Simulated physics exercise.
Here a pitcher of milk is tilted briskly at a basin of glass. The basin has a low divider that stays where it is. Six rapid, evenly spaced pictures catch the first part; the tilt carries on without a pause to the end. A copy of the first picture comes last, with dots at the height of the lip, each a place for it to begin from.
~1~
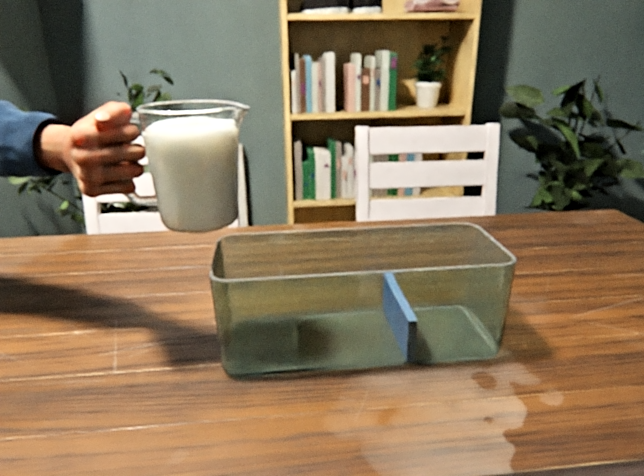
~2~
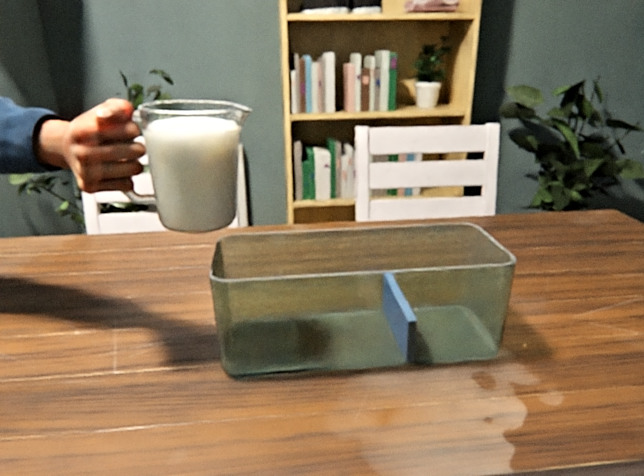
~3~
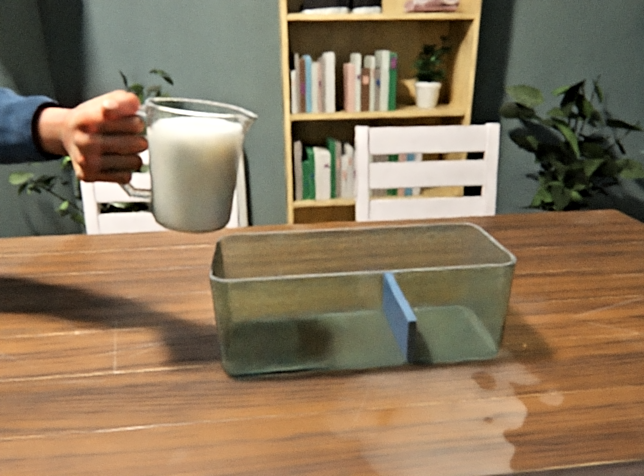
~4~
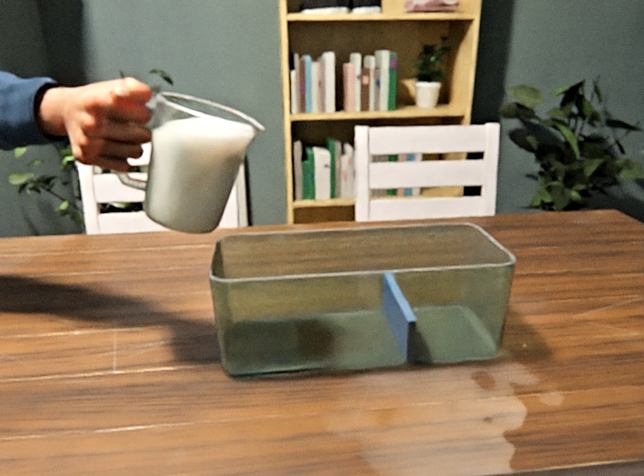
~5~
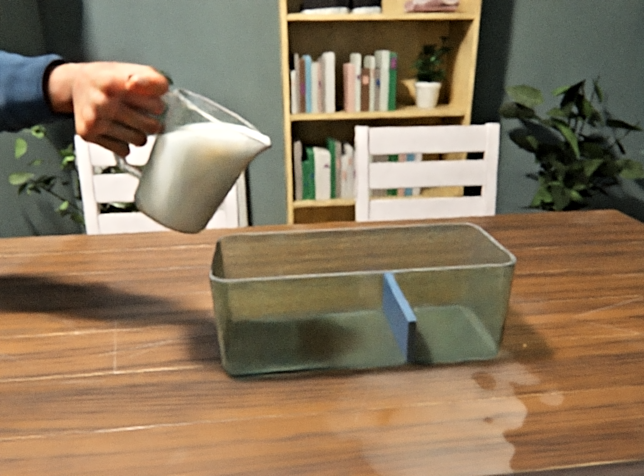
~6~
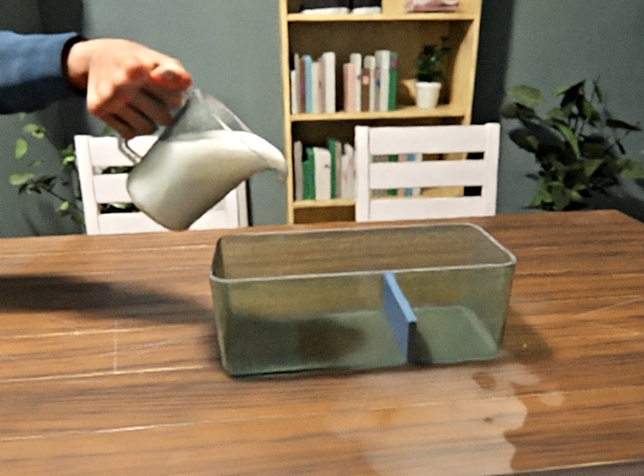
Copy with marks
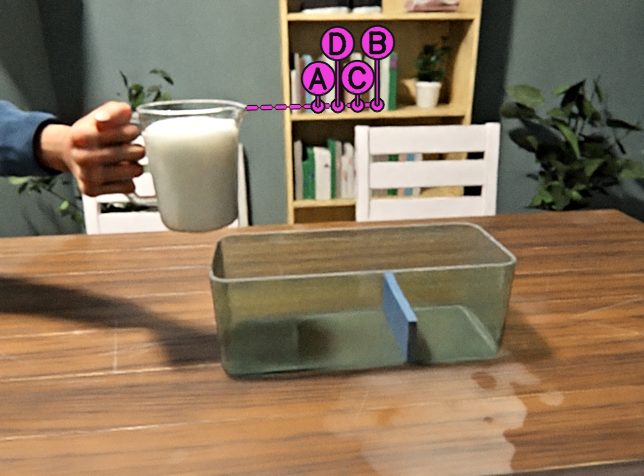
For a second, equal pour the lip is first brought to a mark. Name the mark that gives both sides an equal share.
It is C.
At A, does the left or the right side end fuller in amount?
More ends on the left.
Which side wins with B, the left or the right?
The right one.
On the marked copy, A at (318, 106); B at (377, 104); C at (357, 105); D at (337, 105).
If A is chosen, about 91 % ends left of the wall and 7 % right of it.
If B is chosen, about 31 % ends left of the wall and 68 % right of it.
If C is chosen, about 58 % ends left of the wall and 40 % right of it.
If D is chosen, about 79 % ends left of the wall and 19 % right of it.
